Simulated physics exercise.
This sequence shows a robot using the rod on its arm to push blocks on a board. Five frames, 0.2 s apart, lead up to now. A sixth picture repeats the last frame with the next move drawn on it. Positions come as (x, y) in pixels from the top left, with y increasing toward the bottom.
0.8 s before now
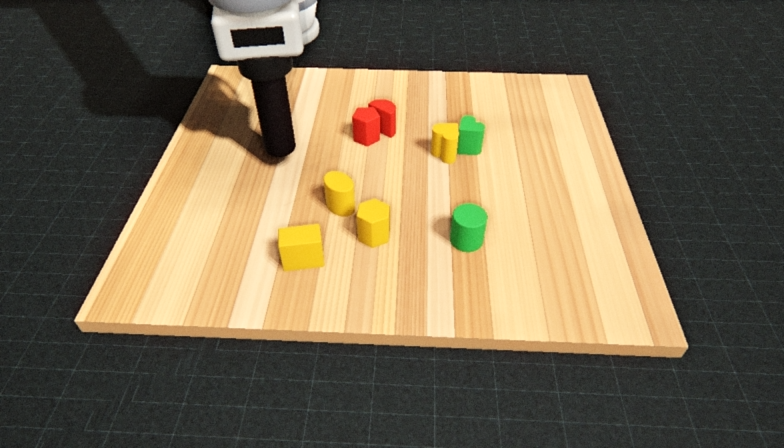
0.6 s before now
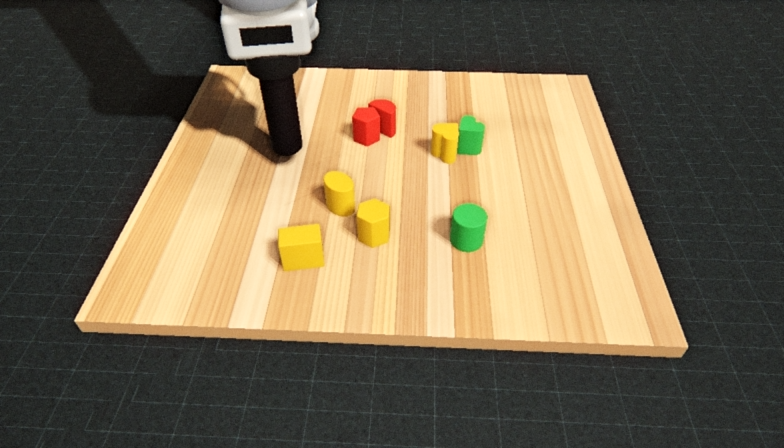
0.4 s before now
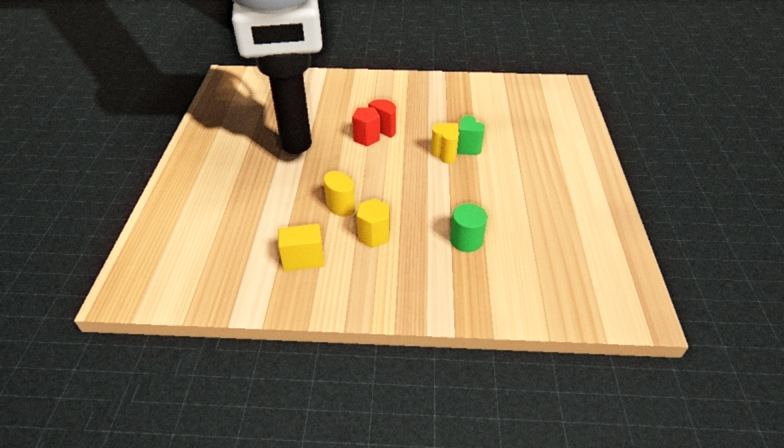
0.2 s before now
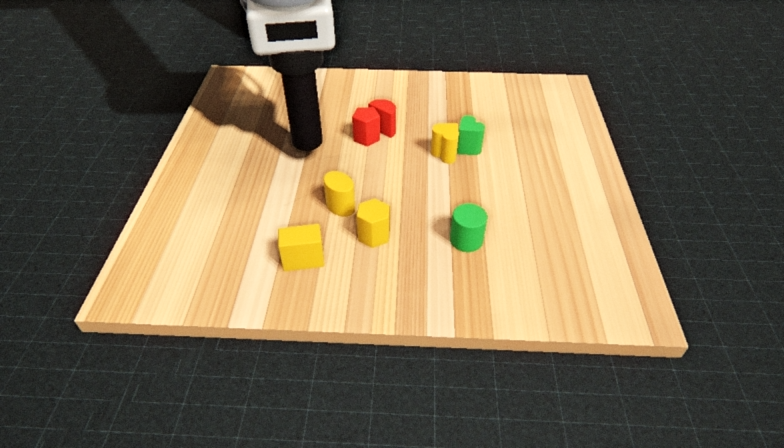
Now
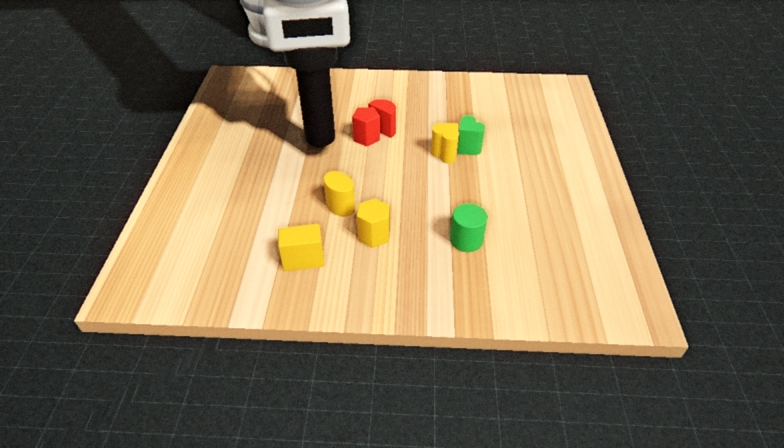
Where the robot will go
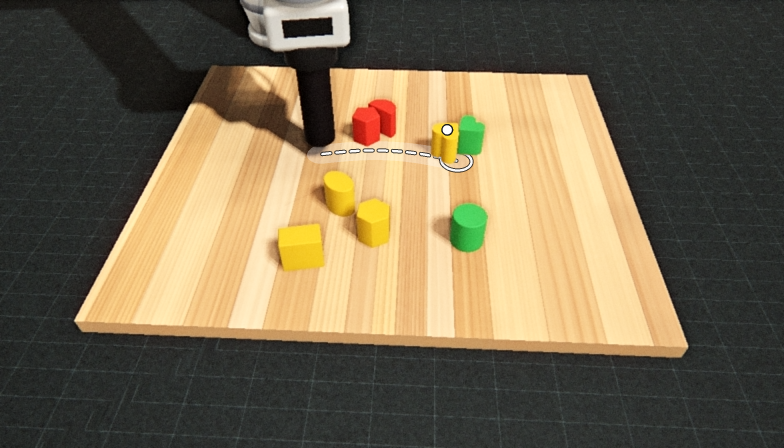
On a striped wooden board scattered with red, yellow and green blocks, a robot arm moved its black rod slowly to the right toward the red blocks, while all the blocks stayed still.
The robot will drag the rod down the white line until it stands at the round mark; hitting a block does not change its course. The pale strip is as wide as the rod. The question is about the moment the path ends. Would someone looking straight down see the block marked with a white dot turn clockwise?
Going by the path, yes.
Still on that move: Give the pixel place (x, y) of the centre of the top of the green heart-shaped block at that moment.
I expect it at (491, 125).
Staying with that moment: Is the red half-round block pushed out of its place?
Yes, it checks out.
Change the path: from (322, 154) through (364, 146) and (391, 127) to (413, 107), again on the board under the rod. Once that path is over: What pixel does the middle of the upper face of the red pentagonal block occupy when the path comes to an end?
Just about (429, 72).
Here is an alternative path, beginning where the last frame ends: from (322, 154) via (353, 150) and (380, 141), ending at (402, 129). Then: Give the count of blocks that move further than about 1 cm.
The count is two.
Drawn move, from (322, 154) by way of (390, 151) to (456, 161); the dot is on the yellow heart-shaped block.
The first path, step by step. One third of the way, rod (367, 136); red pentagonal block (374, 110), turned 25° anticlockwise; red half-round block (387, 102).
Two thirds of the way, rod (413, 138); red pentagonal block (378, 110), turned 40° anticlockwise; red half-round block (389, 101).
At the end, rod (458, 146); red pentagonal block (378, 110), turned 40° anticlockwise; red half-round block (389, 101); yellow heart-shaped block (489, 140), turned 20° clockwise; green heart-shaped block (491, 125), turned 70° anticlockwise.
